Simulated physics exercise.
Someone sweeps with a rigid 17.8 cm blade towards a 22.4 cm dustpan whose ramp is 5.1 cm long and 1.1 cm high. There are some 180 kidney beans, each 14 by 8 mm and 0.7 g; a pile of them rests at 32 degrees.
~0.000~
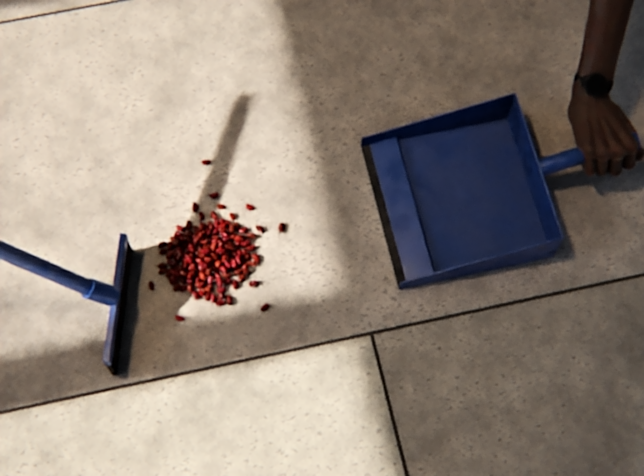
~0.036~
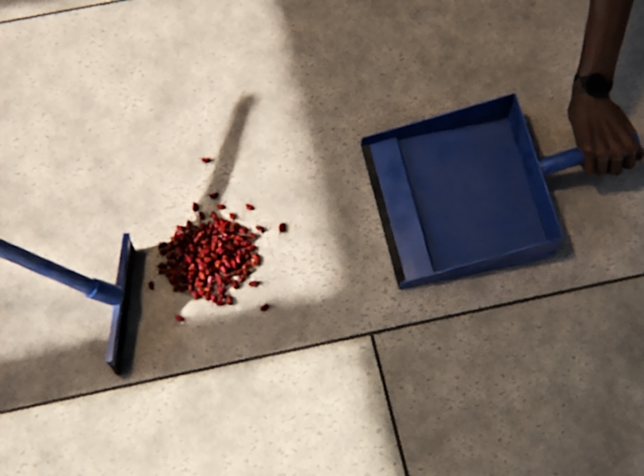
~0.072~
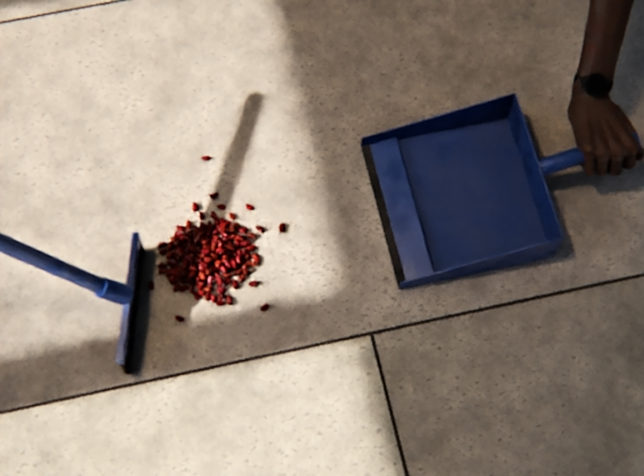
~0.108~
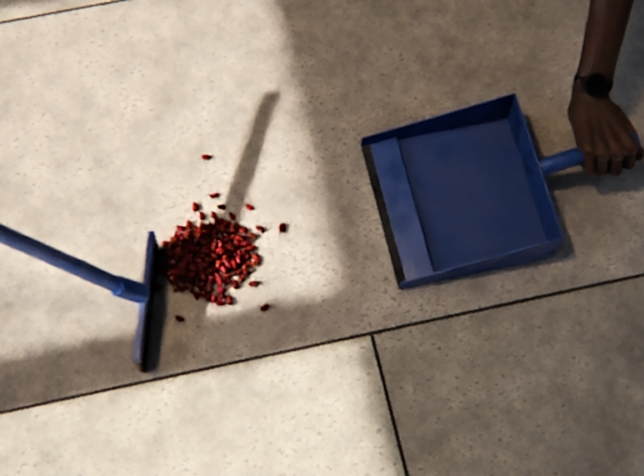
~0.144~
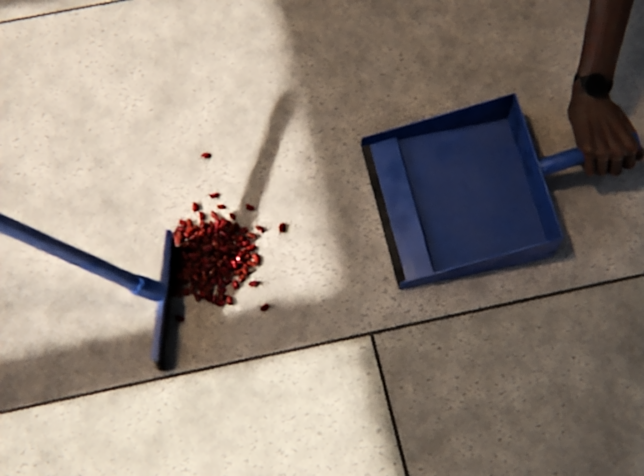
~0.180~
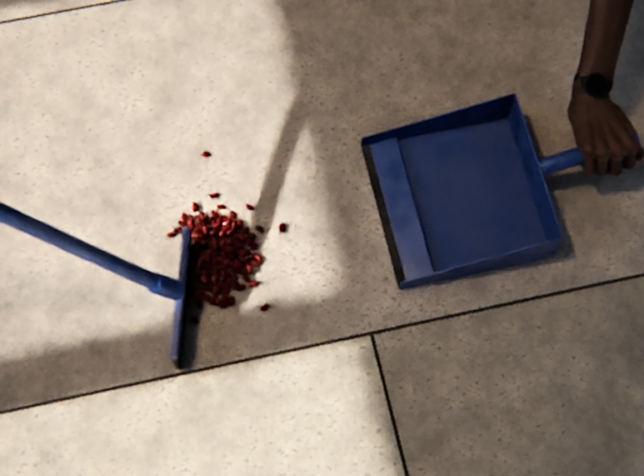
On a sunlit, speckled tiled floor, a loose pile of red beans lies between a blue blade on a handle and a blue dustpan held by a hand at right. The blade slides rightward, reaches the pile and pushes into its left side, bunching beans together while the dustpan stays still.
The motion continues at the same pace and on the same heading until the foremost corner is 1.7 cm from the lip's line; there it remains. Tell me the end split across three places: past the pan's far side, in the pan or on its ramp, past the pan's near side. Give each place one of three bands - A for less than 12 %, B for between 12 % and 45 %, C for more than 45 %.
Past the pan's far side, band A; in the pan or on its ramp, band B; past the pan's near side, band B.
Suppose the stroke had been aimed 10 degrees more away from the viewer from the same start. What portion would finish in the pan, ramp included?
25 per cent.
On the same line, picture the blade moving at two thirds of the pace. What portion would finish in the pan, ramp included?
In that case roughly 15 percent.
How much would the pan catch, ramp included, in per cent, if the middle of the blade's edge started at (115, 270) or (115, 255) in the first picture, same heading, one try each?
Estimates: 30 percent and 30 percent.
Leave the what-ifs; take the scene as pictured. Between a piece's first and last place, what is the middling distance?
24 cm or thereabouts.
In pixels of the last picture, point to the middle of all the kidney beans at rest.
Approximately (369, 230) in the last picture.
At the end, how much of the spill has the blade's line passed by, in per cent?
Around 45 per cent.
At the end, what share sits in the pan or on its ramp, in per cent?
About 20 per cent.
After 0.38 s, middle of the blade 16 cm from the lip; 0 % over the lip, far side 0 %, near side 10 %.
After 0.51 s, middle of the blade 8 cm from the lip; 0 % over the lip, far side 0 %, near side 15 %.
Then, at 0.76 s, middle of the blade 4 cm from the lip; 20 % over the lip, far side 0 %, near side 15 %.
By 2.9 s all is still; far side 0 %, pan 20 %, near side 15 %, in front of the lip or behind the blade 65 %.
